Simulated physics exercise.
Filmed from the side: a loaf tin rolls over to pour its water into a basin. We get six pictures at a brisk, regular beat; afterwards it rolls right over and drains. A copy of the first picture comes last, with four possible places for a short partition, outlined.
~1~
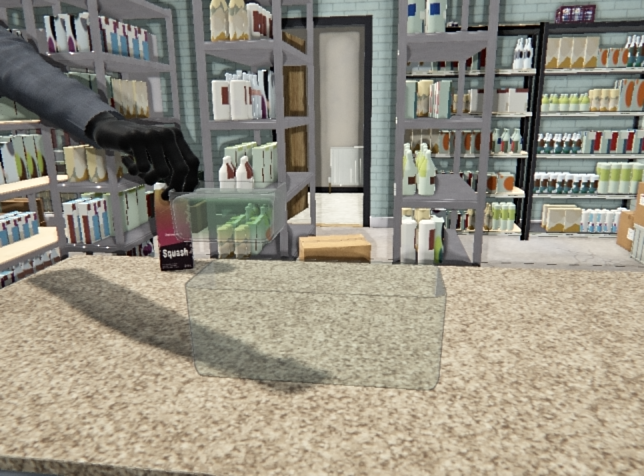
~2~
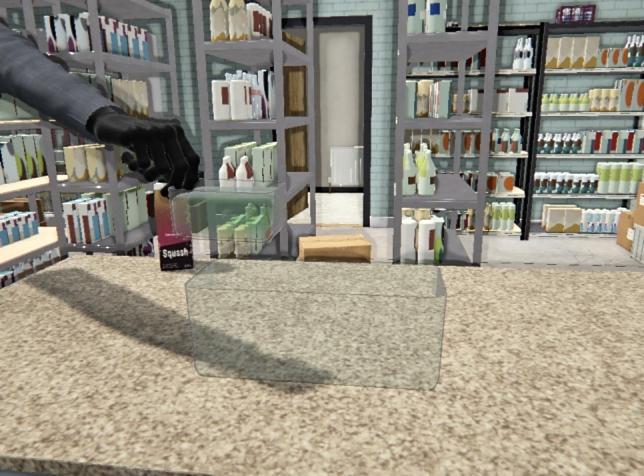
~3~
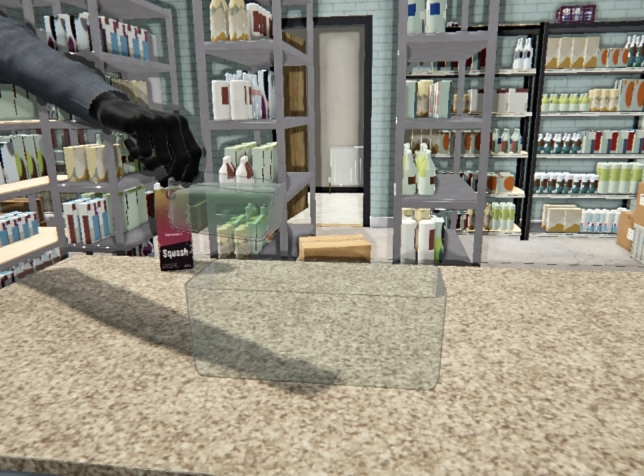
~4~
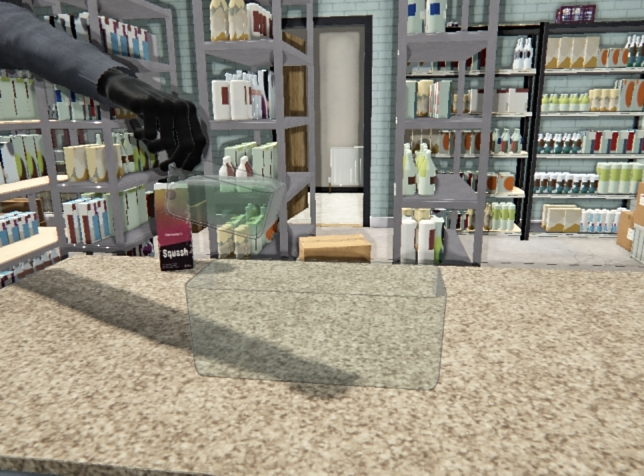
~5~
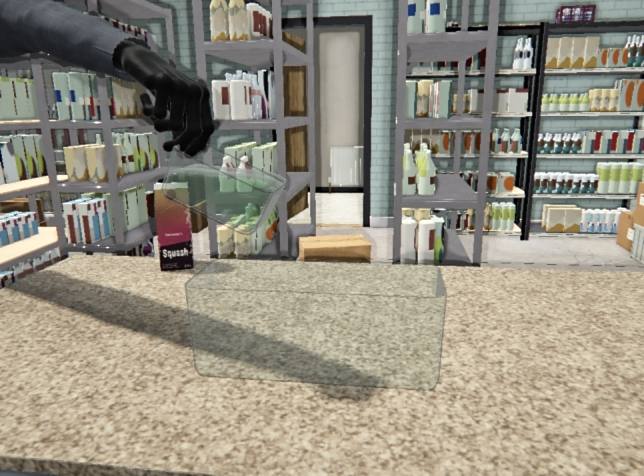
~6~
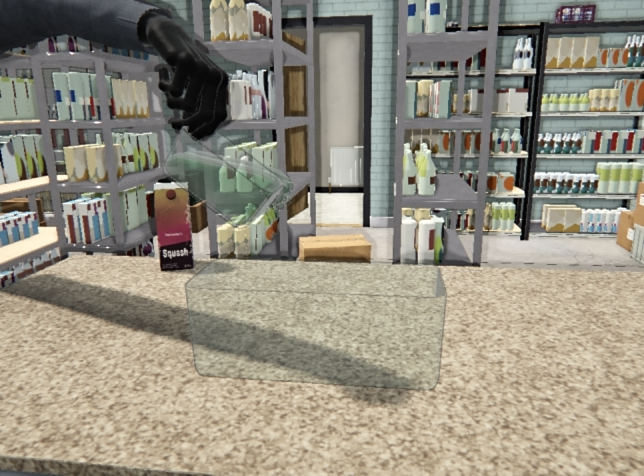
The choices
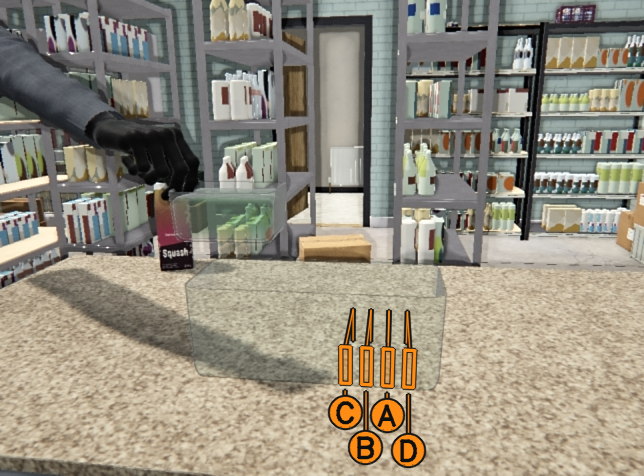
A clear, box-shaped container stayed level at first, then tilted steadily to the right above a larger see-through basin on the speckled counter, as a black-gloved hand rose and shifted right over it.
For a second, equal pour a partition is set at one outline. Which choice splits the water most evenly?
Go for B.
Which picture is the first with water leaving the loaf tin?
Picture 4.
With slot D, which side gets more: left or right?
The left one.
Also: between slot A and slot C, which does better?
Slot C.
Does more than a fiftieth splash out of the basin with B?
Yes, it does.
On the marked copy, A at (387, 393); B at (365, 391); C at (345, 390); D at (408, 394).
For slot A, about 76 % ends left of the wall and 18 % right of it; 6 % is lost outside.
For slot B, about 48 % ends left of the wall and 46 % right of it; 6 % is lost outside.
For slot C, about 32 % ends left of the wall and 61 % right of it; 7 % is lost outside.
For slot D, about 88 % ends left of the wall and 6 % right of it; 6 % is lost outside.
